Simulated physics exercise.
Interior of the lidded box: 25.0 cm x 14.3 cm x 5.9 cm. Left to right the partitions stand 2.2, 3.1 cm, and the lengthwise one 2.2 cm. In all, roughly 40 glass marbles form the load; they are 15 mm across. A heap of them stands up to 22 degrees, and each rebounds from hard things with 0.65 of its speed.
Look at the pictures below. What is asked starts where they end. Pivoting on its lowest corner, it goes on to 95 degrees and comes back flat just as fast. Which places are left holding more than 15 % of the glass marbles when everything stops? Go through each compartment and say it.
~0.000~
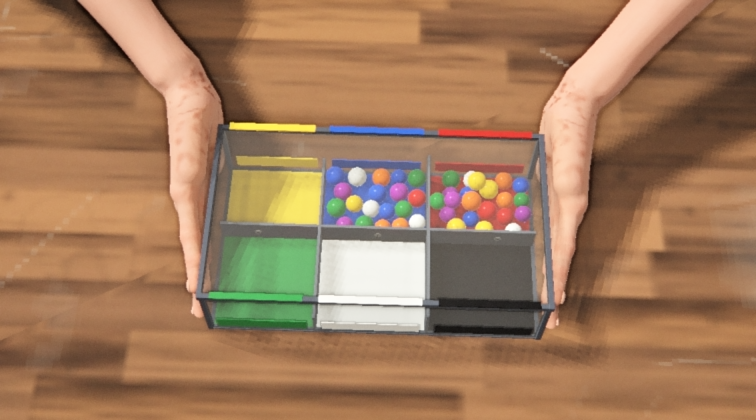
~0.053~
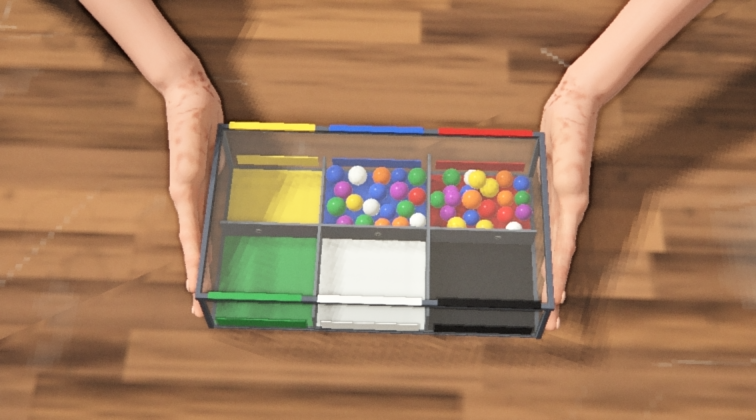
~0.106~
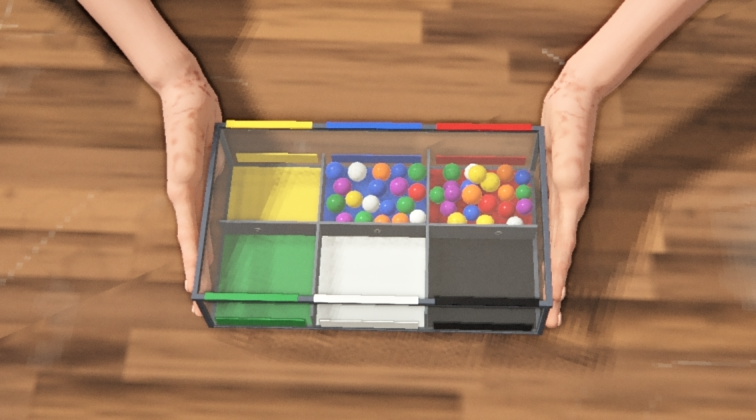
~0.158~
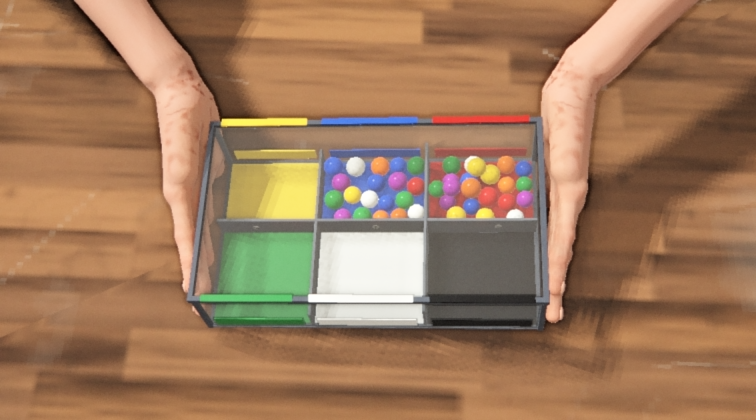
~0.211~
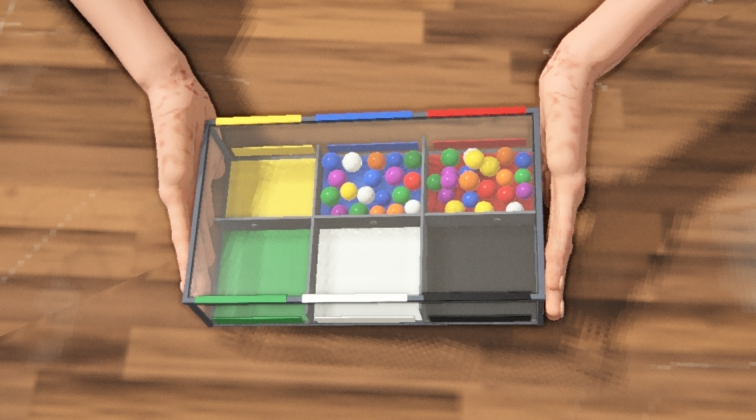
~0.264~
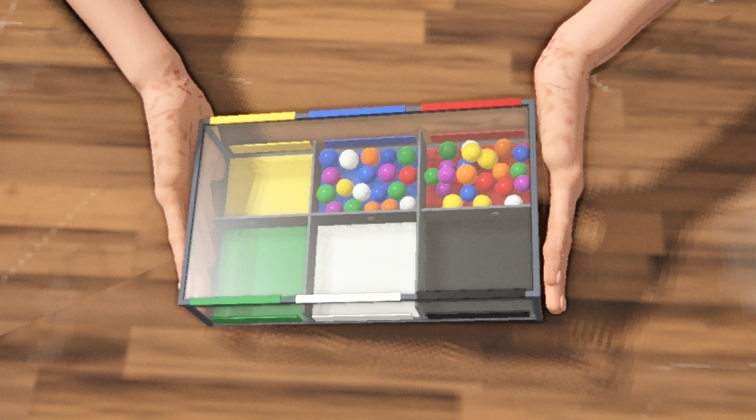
Red compartment: Not over, blue compartment: Not over, green compartment: Over, yellow compartment: Not over, white compartment: Not over, black compartment: Not over.
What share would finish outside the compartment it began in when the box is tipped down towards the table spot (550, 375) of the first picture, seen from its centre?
Estimate: Near 80 per cent.
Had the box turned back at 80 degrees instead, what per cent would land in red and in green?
Shares: Red 30 and green 15, per cent.
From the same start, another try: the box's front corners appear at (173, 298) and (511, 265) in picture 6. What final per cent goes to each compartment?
Final shares: Red 0%, blue 5%, green 70%, yellow 25%, white 0%, black 0%.
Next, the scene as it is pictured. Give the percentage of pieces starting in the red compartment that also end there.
Share retained: Approx. 0 %.
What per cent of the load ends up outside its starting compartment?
The answer is close to 90 percent.
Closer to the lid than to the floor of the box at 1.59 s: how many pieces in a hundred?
About 20 per cent.
After 1.59 s, tilt 95 degrees; red 50 %, blue 50 %.
Then, at 2.48 s, tilt 43 degrees; blue 5 %, green 80 %, white 10 %, black 5 %.
Then, at 3.37 s, tilt 0 degrees; blue 5 %, green 75 %, yellow 5 %, white 10 %, black 5 %.
At rest (4.0 s), red 5 %, blue 5 %, green 75 %, yellow 5 %, white 10 %, black 5 %.
